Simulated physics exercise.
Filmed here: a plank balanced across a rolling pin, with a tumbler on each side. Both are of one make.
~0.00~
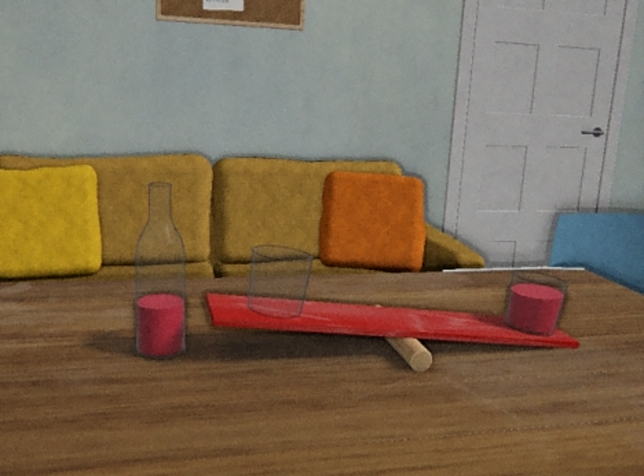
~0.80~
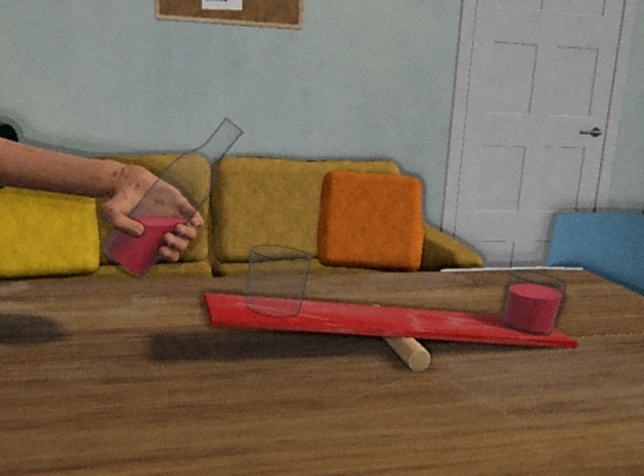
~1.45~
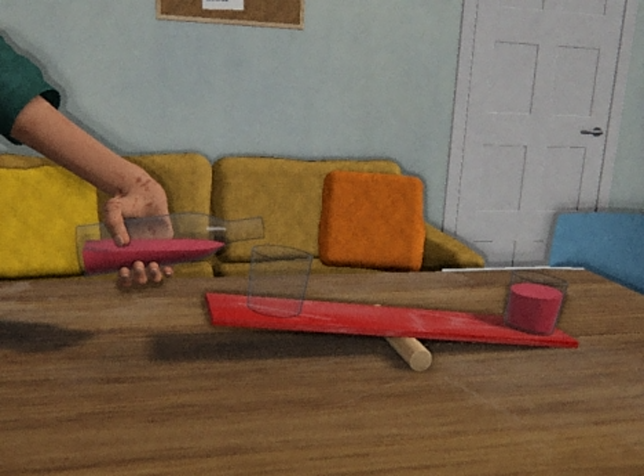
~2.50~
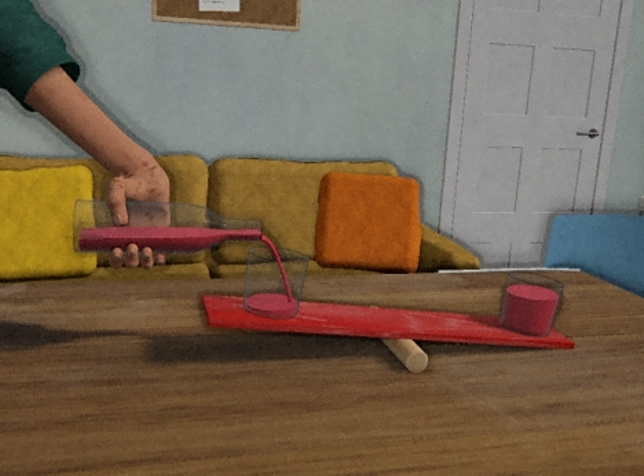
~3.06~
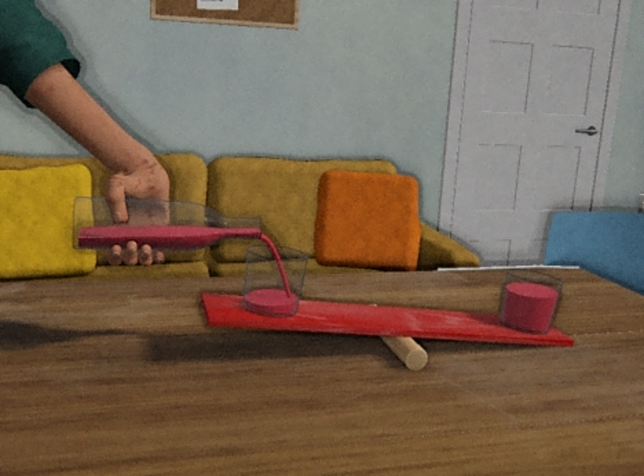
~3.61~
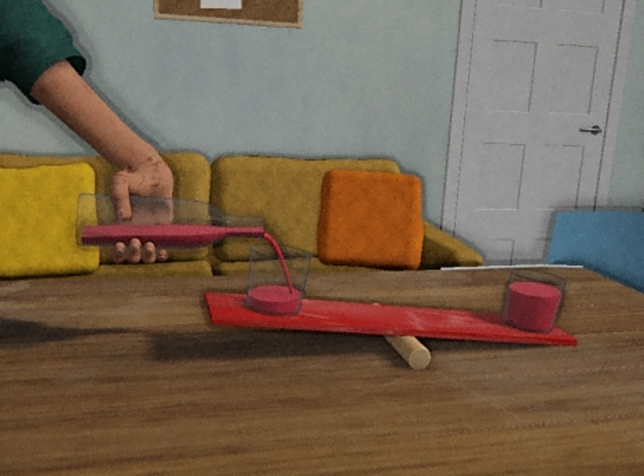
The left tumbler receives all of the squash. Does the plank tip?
No.
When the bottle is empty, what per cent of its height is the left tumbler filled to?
Close to 60 %.
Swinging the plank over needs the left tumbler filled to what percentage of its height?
Estimate: Around 85 per cent.
Around 5.8 s, the left tumbler is about a third full; the plank leans as before.
Around 7.5 s, the left tumbler is about half full; the plank leans as before.
Around 9.5 s, the left tumbler is about two thirds full; the plank leans as before.
